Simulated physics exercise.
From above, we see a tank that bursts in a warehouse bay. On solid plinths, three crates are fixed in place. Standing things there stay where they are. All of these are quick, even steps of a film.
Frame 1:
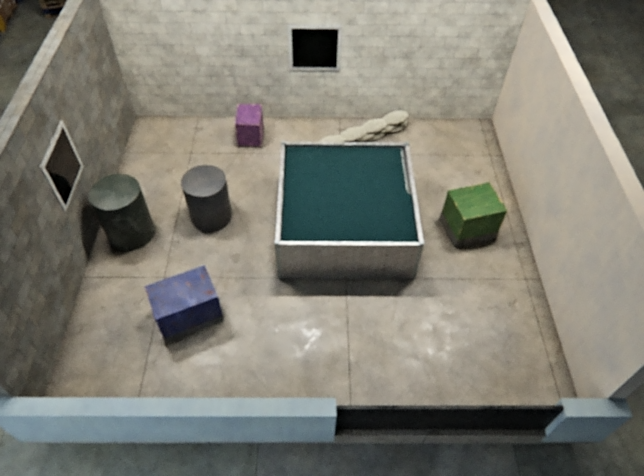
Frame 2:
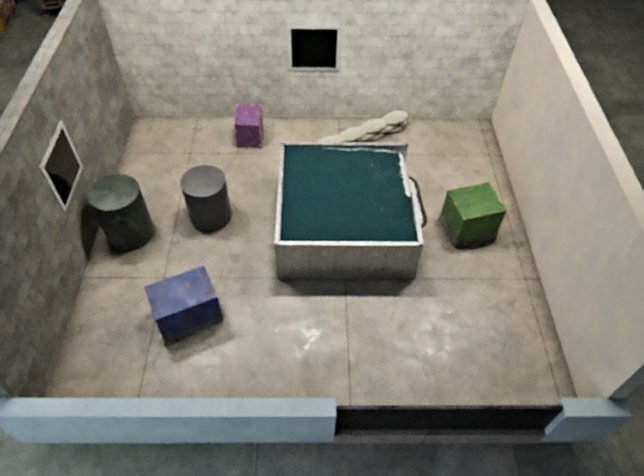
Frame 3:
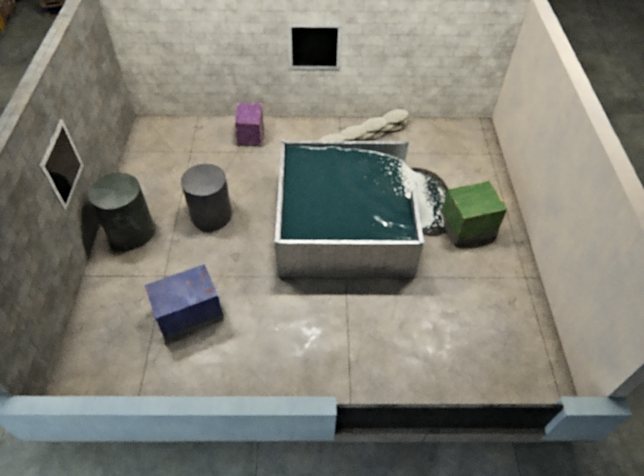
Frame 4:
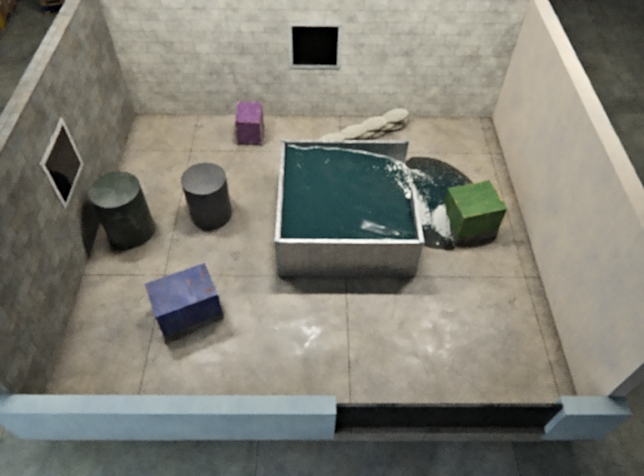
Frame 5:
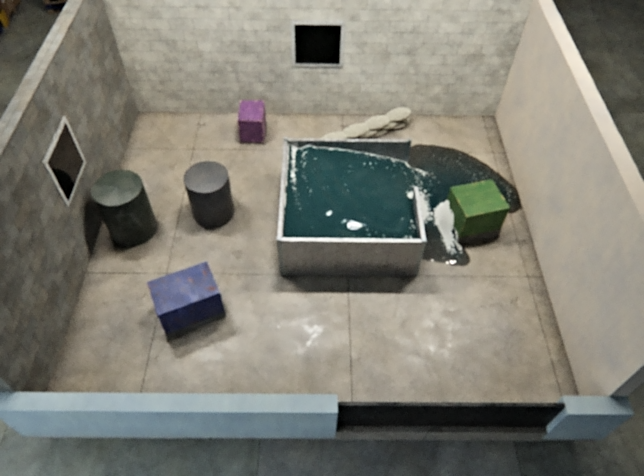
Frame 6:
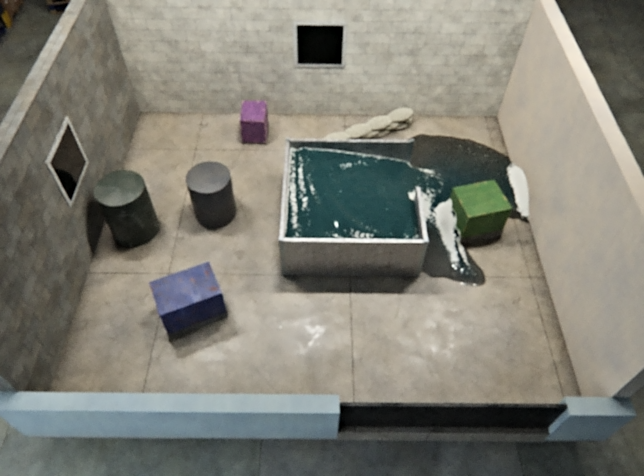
A tank of dark green water bursts at its right side, spilling around a green block.
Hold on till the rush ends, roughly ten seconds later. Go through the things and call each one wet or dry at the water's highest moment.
Called one by one: The purple crate is wet; the green crate is wet; the blue crate is dry.
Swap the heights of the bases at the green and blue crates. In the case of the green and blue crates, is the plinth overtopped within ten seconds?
One by one: The green crate is reached; the blue crate is not reached.
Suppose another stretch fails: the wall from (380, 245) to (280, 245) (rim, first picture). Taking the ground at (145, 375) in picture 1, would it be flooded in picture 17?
Pretty sure it's in a puddle at that location.
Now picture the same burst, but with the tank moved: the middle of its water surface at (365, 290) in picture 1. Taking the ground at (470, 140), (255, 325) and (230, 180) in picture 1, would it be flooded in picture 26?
As listed: Covered, clear, not flooded.
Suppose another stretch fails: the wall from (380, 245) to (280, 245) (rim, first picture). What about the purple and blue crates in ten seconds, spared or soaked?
So the purple goes wet while the blue goes wet.
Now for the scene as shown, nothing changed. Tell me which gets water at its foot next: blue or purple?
That one is the crate marked purple.
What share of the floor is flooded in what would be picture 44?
That's roughly 80 per cent.
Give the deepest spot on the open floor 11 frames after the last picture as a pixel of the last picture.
My estimate is about (498, 122).
A moment on, water covers 25 % of the floor; the purple crate not reached, the green crate water round its plinth, the blue crate not reached.
Next, water covers 30 % of the floor; the purple crate not reached, the green crate water round its plinth, the blue crate not reached.
Then, water covers 50 % of the floor; the purple crate water round its plinth, the green crate water round its plinth, the blue crate not reached.
Later, water covers 80 % of the floor; the purple crate water round its plinth, the green crate water round its plinth, the blue crate water round its plinth.
In the end, water covers 100 % of the floor; the purple crate was topped, the green crate was topped, the blue crate stayed above the water.
